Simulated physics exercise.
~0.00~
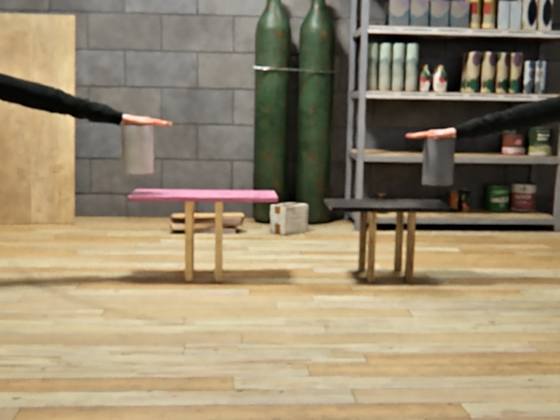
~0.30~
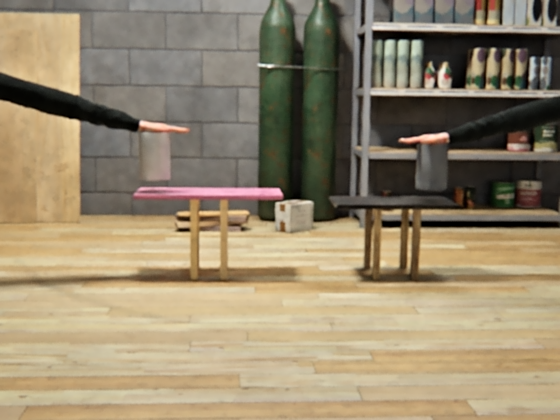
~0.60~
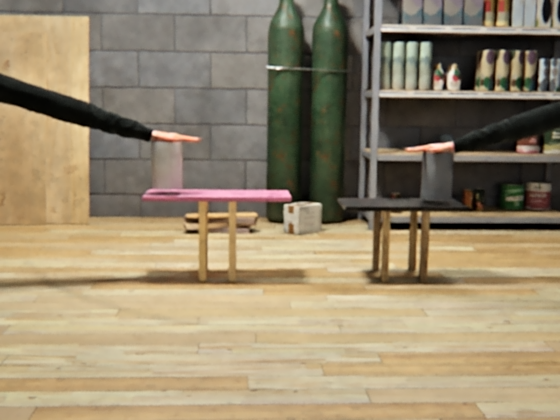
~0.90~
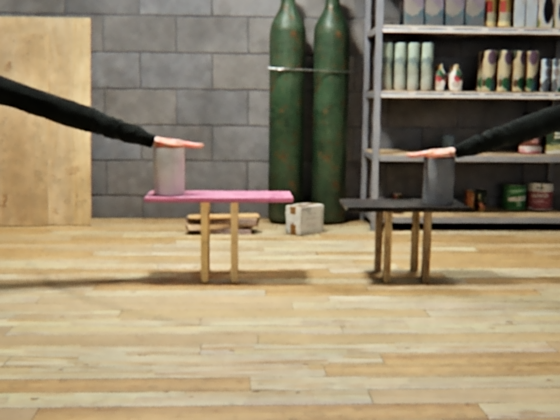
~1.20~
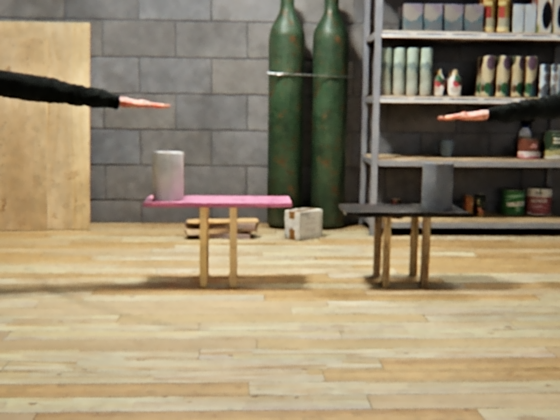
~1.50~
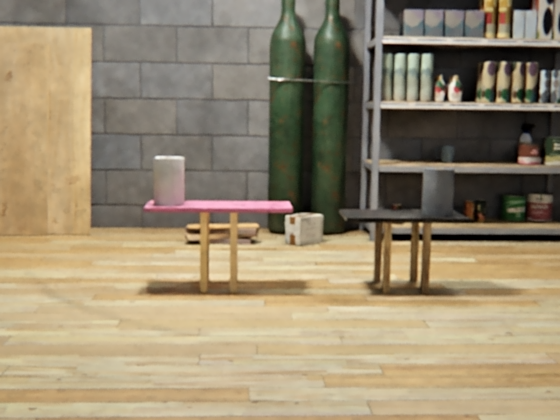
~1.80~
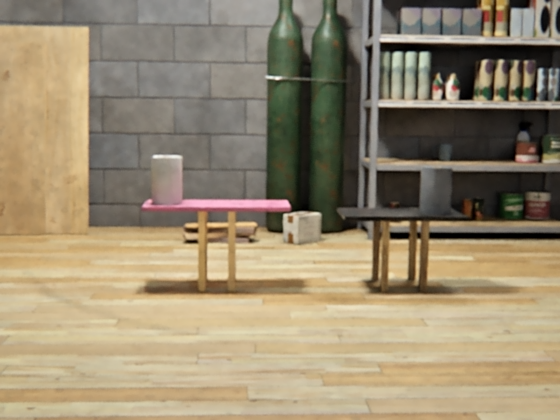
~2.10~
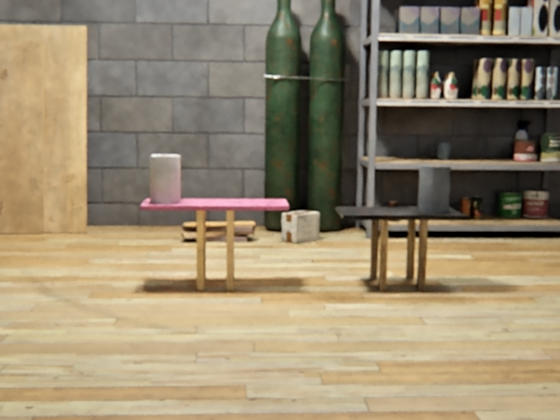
Two hands lowered pale and dark grey rolls upright onto a small pink table on the left and a black trestle on the right, then let go and drew away, leaving both rolls standing and both pieces of furniture steady.
